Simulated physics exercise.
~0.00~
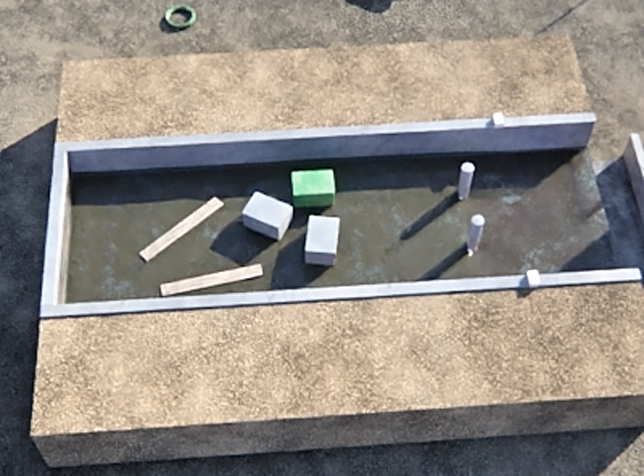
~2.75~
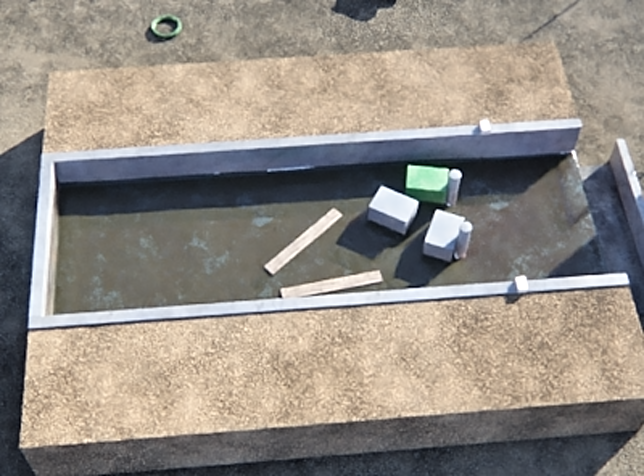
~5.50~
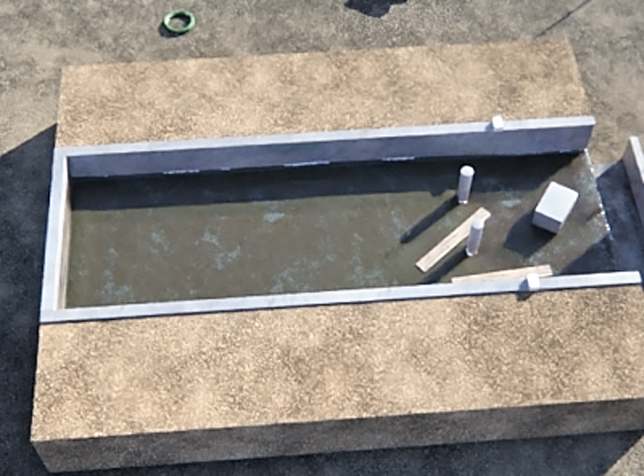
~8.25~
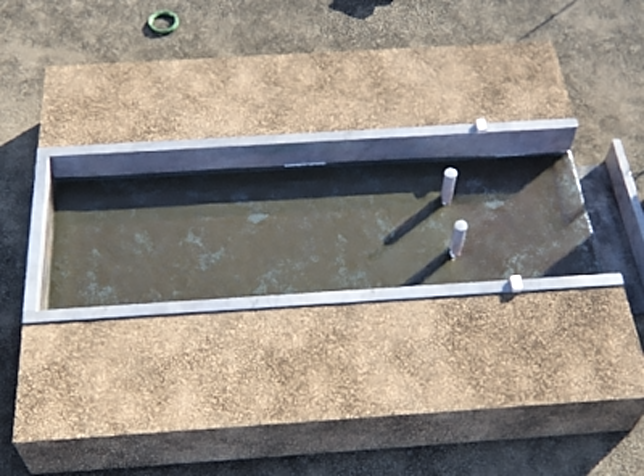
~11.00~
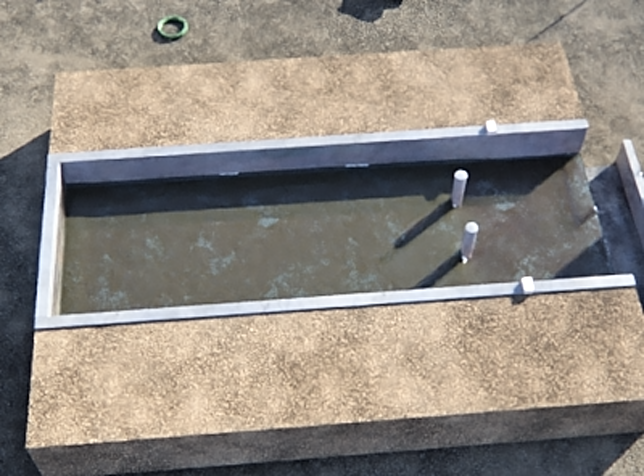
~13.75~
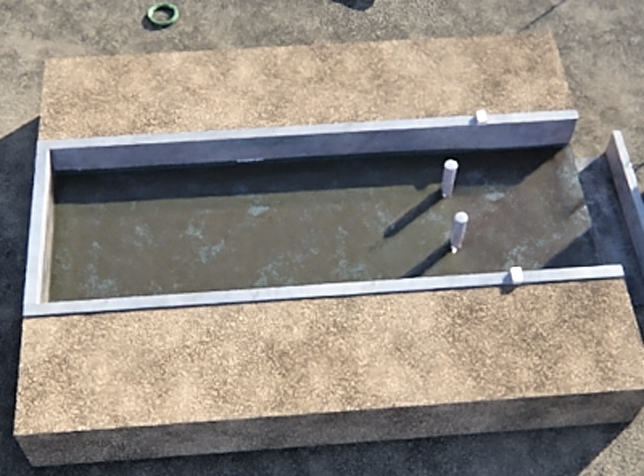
A green crate, two pale crates and two wooden planks drifted to the right along a shallow walled channel of water, moving past two upright posts until they slipped out through the open end, leaving only the posts standing in the water.
